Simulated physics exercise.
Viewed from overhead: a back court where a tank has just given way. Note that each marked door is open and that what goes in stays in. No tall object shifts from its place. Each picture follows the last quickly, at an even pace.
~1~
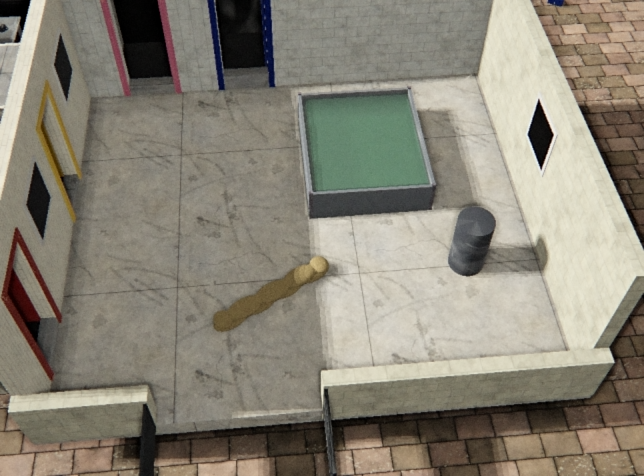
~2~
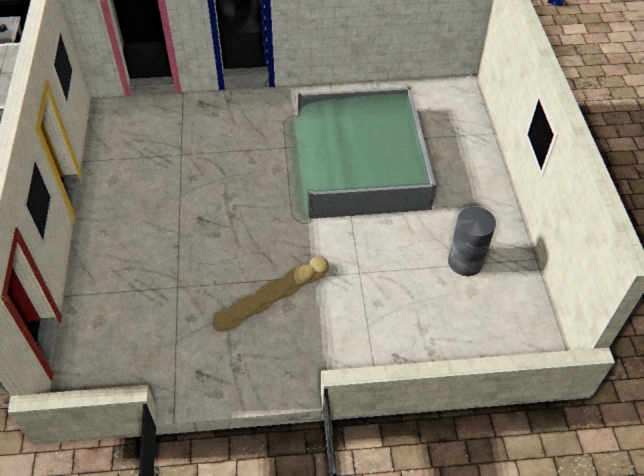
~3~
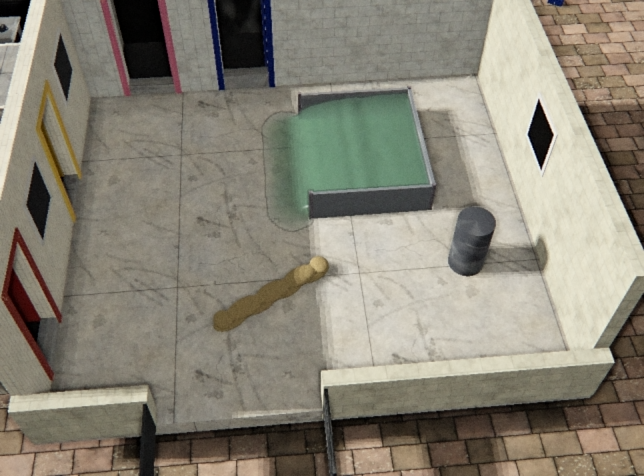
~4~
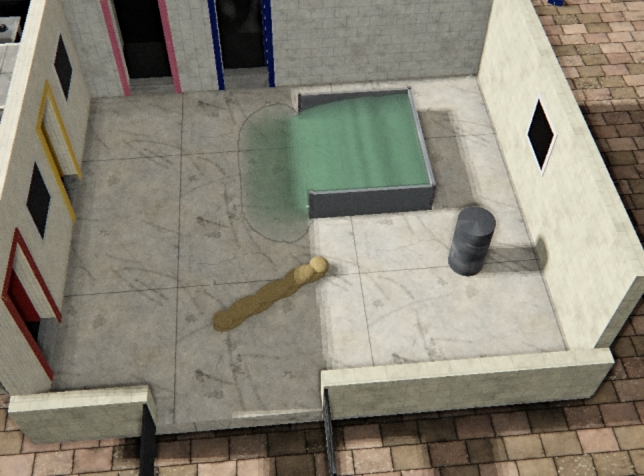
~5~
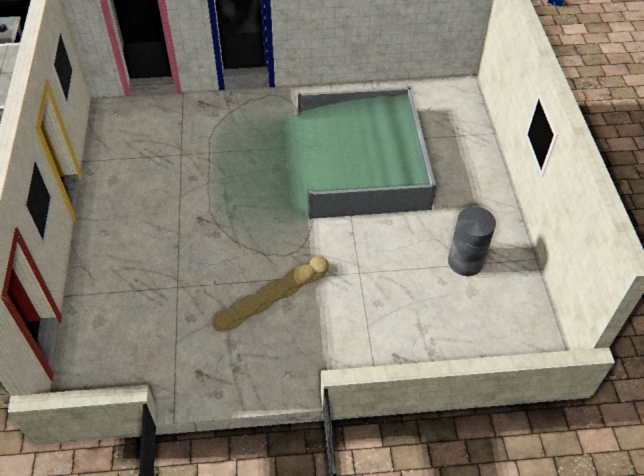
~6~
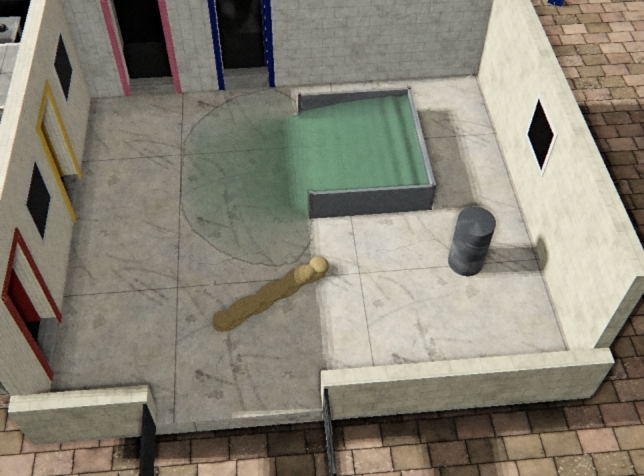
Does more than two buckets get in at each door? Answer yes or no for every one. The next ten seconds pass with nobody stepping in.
Blue door: No, yellow door: Yes, pink door: No, red door: No.
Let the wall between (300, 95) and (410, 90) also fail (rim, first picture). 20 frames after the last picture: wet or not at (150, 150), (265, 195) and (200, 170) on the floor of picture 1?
In the order you gave them, I get drenched, still bare, drenched.
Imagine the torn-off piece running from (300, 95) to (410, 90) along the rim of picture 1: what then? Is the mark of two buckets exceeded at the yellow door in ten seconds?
Here's my take: The yellow door comes in lower.
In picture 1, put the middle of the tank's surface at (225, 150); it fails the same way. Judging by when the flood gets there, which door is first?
Answer: The yellow one.
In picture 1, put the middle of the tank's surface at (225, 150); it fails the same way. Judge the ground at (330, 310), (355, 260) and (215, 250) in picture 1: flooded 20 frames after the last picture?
In that order: Not reached, not reached, not reached.
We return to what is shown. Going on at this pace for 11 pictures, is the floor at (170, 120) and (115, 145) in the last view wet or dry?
So I'd put them as swamped and swamped.
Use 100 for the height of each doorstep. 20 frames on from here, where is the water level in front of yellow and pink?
About 150 %, then 80 %.
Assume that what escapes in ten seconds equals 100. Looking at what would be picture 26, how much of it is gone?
Result, approximate: 20 per cent.
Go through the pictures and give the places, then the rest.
In the first frame, still water in the tank at (363, 141).
In the second frame, the front is at (302, 219), out from the gap at (307, 158).
In the third frame, water pours out at (307, 160) and has run to (296, 228).
In the fourth frame, the front is at (279, 237), out from the gap at (307, 160).
In the fifth frame, the front is at (255, 244), out from the gap at (307, 160).
In the sixth frame, the front is at (198, 229), out from the gap at (307, 160).
A moment on, water covers 35 % of the floor; the blue door wet at the sill, nothing in, the yellow door wet at the sill, nothing in, the pink door not reached, the red door not reached.
Next, water covers 40 % of the floor; the blue door wet at the sill, nothing in, the yellow door over two buckets in, the pink door wet at the sill, nothing in, the red door not reached.
Then, water covers 45 % of the floor; the blue door wet at the sill, nothing in, the yellow door far over two buckets in, the pink door wet at the sill, nothing in, the red door wet at the sill, nothing in.
Later, water covers 60 % of the floor; the blue door wet at the sill, nothing in, the yellow door far over two buckets in, the pink door wet at the sill, nothing in, the red door wet at the sill, nothing in.
In the end, water covers 80 % of the floor; the blue door wet at the sill, nothing in, the yellow door far over two buckets in, the pink door wet at the sill, nothing in, the red door wet at the sill, nothing in.
